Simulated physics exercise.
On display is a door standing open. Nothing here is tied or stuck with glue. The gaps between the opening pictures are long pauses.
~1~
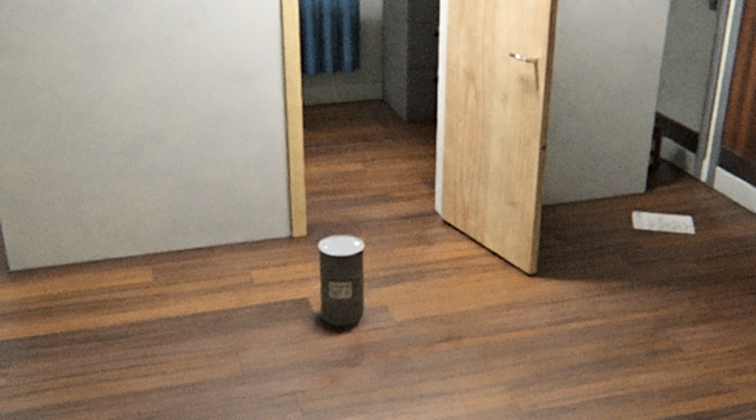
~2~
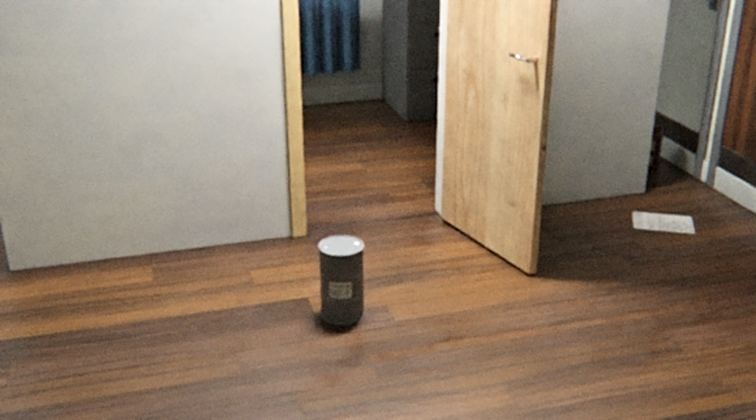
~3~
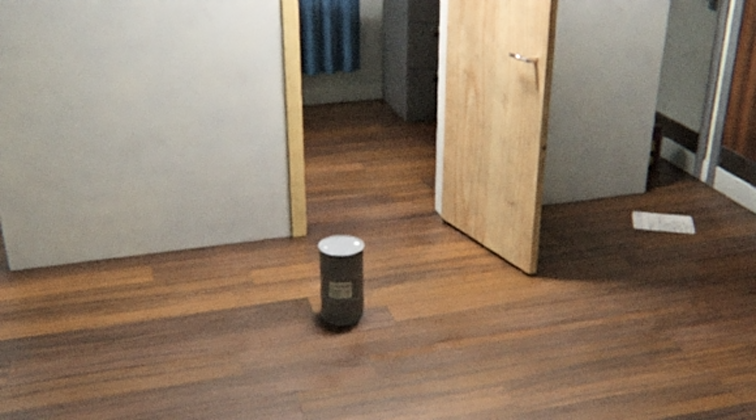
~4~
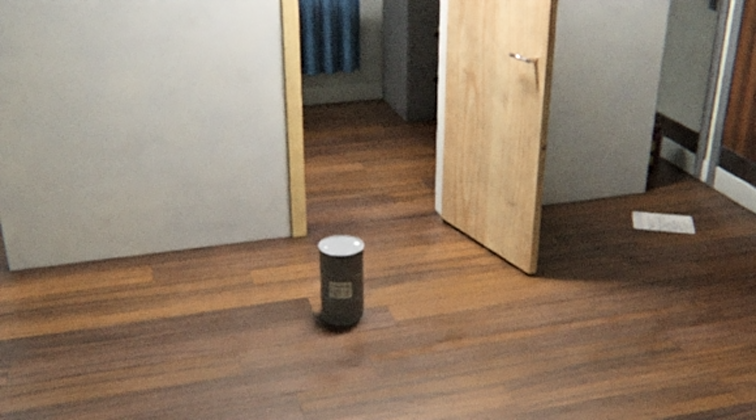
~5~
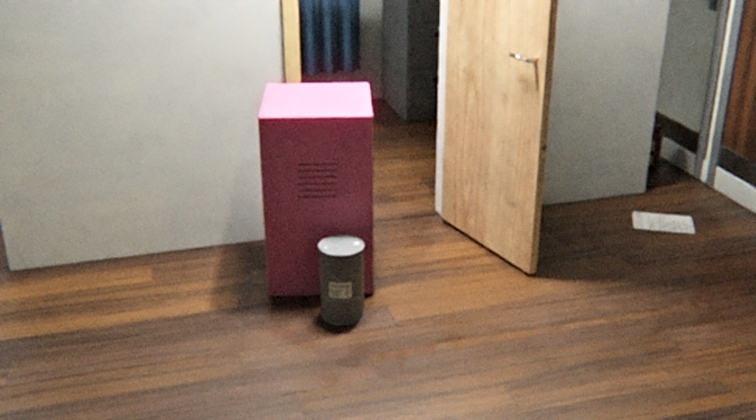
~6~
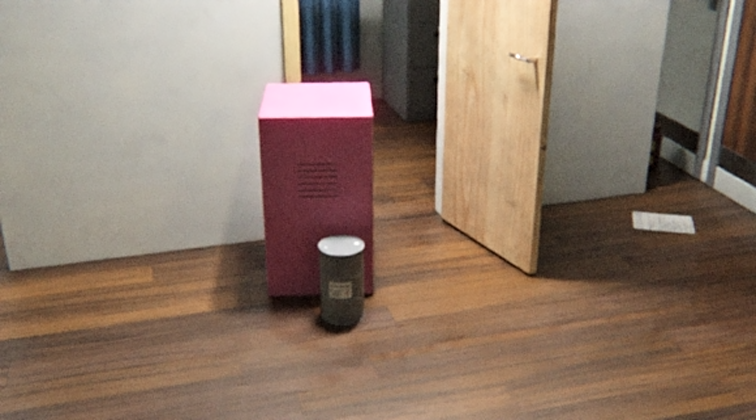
A pink appliance appeared all at once behind the grey canister on the wooden floor, partly blocking the doorway, after a long stretch in which the canister and wide-open door stayed still.
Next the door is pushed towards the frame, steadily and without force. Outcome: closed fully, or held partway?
Held partway.
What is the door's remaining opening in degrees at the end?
About 45°.
Then, 0.60 s after the last picture, door at 88°.
Then, 0.90 s after the last picture, door at 71°.
Then, 1.20 s after the last picture, door at 52°.
At rest, door at 44°; both in place. Seen from the same camera at the end, pink appliance near (318, 188).
